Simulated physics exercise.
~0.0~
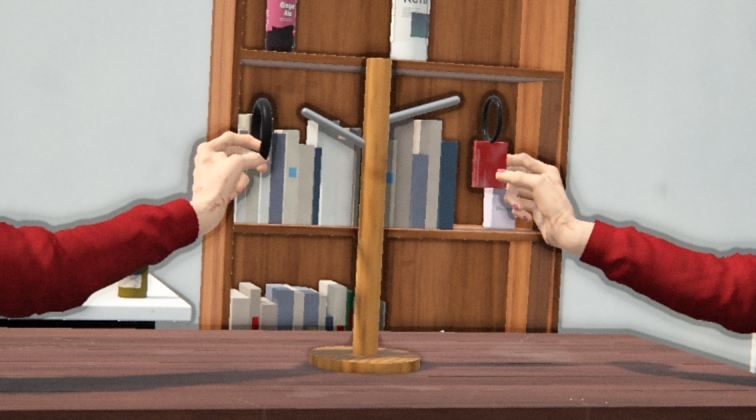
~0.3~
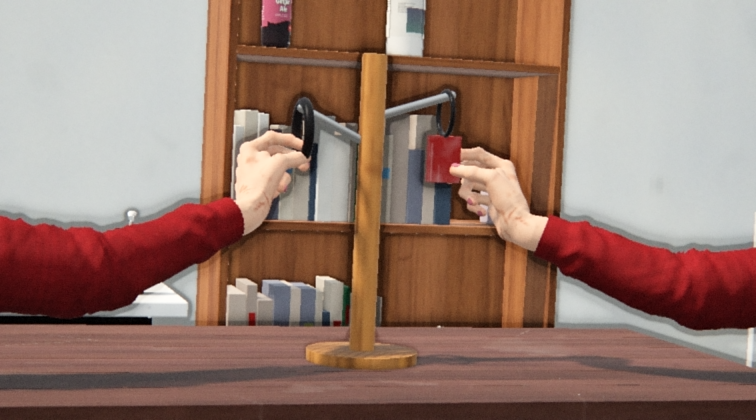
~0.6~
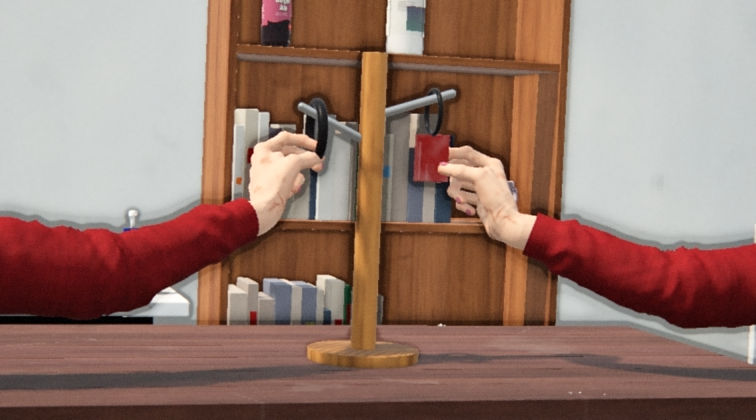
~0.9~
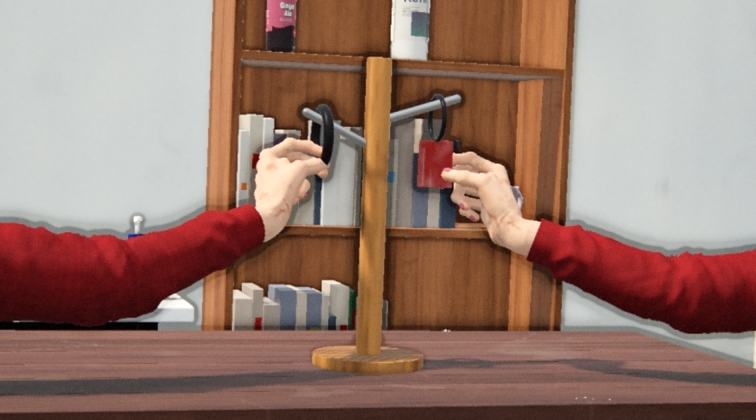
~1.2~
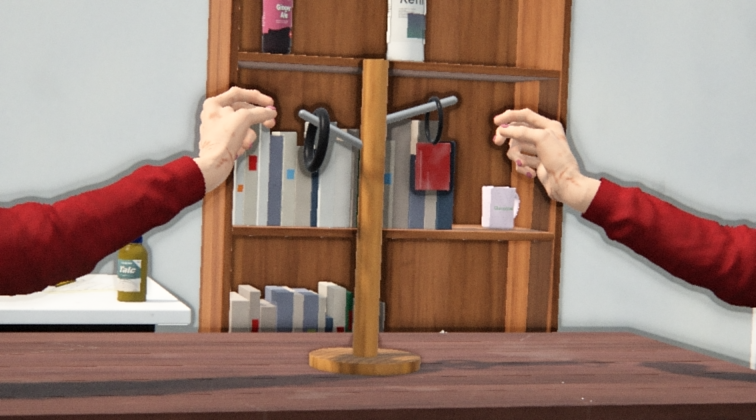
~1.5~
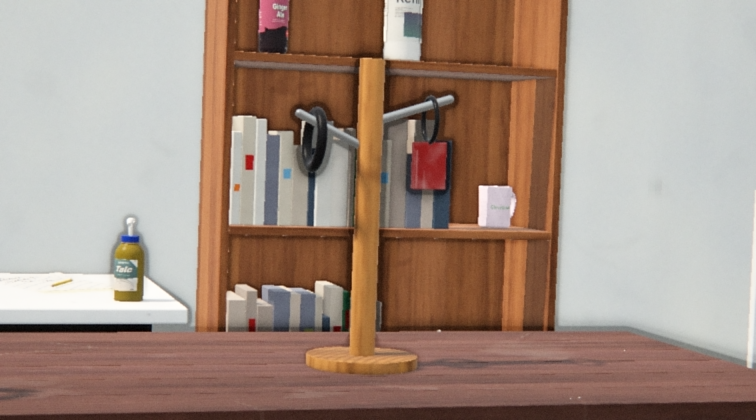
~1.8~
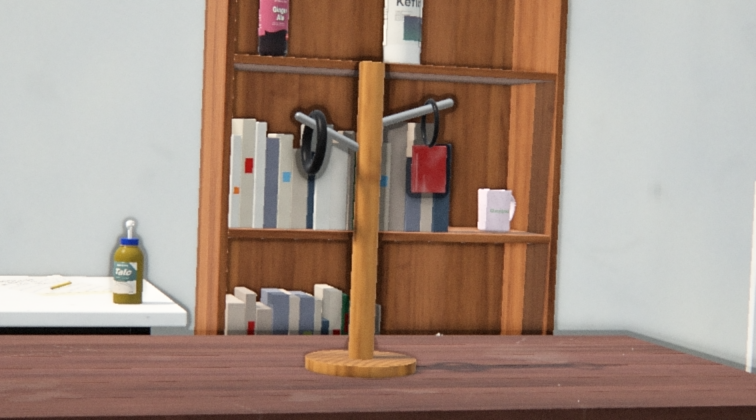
Two hands in red sleeves reach in from the left and right toward a wooden peg stand on a dark wood table, seen from the front by a slightly swaying camera, with a bookcase behind. The left hand holds a black ring, and the right hand holds a red tag by its body, its dark ring upward. Both move inward until the rings meet the stand's slanting grey pegs. The hands then let go and draw back out of view. The black ring hangs slightly tilted on the left peg, and the red tag hangs still on the right.
